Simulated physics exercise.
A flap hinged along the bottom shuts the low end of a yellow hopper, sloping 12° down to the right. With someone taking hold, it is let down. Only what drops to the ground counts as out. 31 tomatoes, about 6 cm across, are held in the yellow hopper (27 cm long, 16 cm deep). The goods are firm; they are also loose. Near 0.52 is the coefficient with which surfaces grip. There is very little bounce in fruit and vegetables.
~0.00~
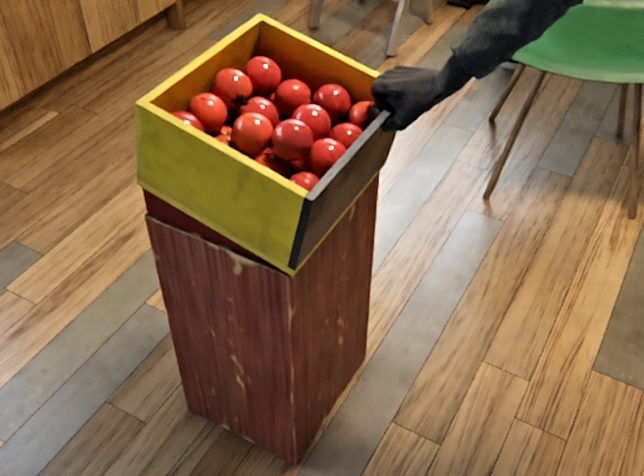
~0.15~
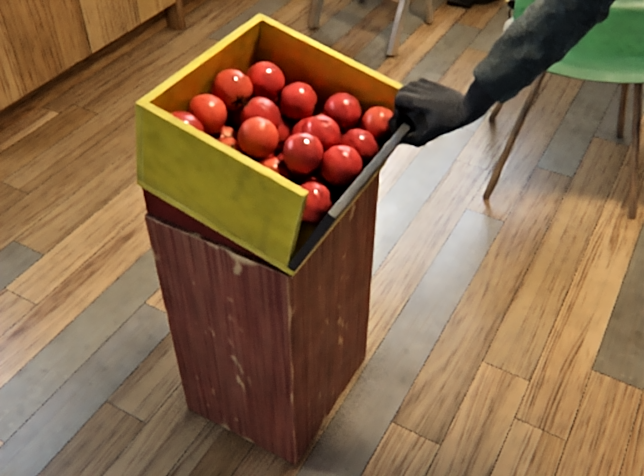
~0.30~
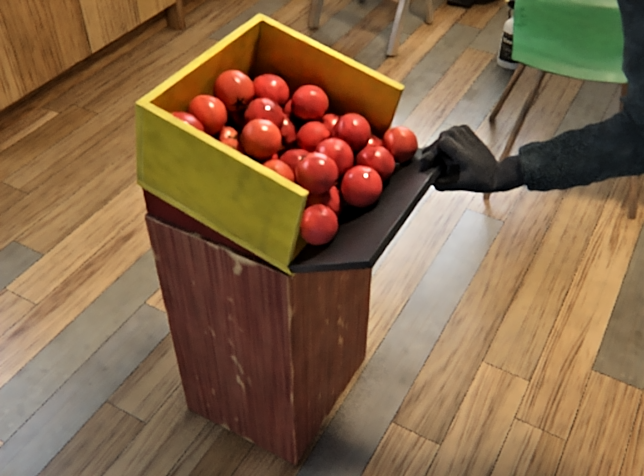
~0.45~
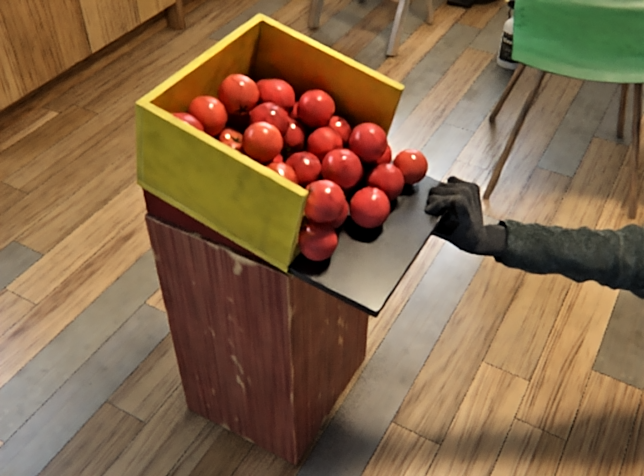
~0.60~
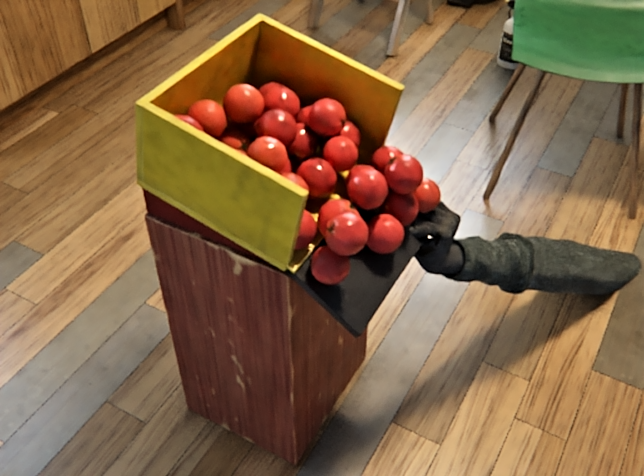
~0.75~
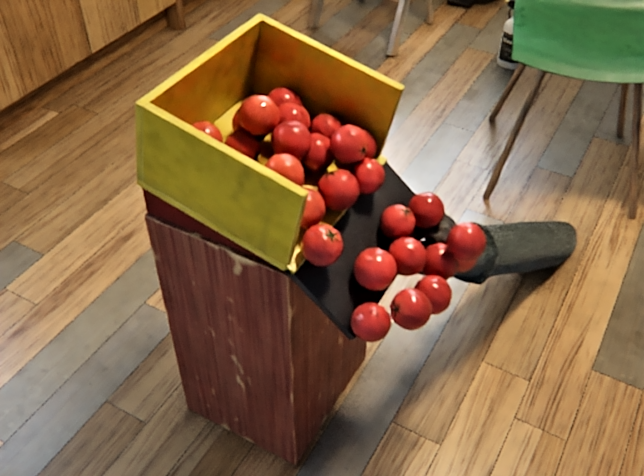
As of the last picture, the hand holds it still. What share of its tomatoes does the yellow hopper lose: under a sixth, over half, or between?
It will lose above half of its contents.
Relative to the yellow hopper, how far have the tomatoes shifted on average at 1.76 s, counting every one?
Rightwards, roughly 66 cm.
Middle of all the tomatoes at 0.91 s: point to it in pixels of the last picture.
Close to (355, 202).
After 0.91 s, yellow hopper 21 in, 10 out.
After 1.11 s, yellow hopper 17 in, 14 out.
After 1.40 s, yellow hopper 8 in, 23 out.
Final count (at 1.76 s), yellow hopper 0 in, 31 out. Asked share, 31 of 31, 100 per cent.
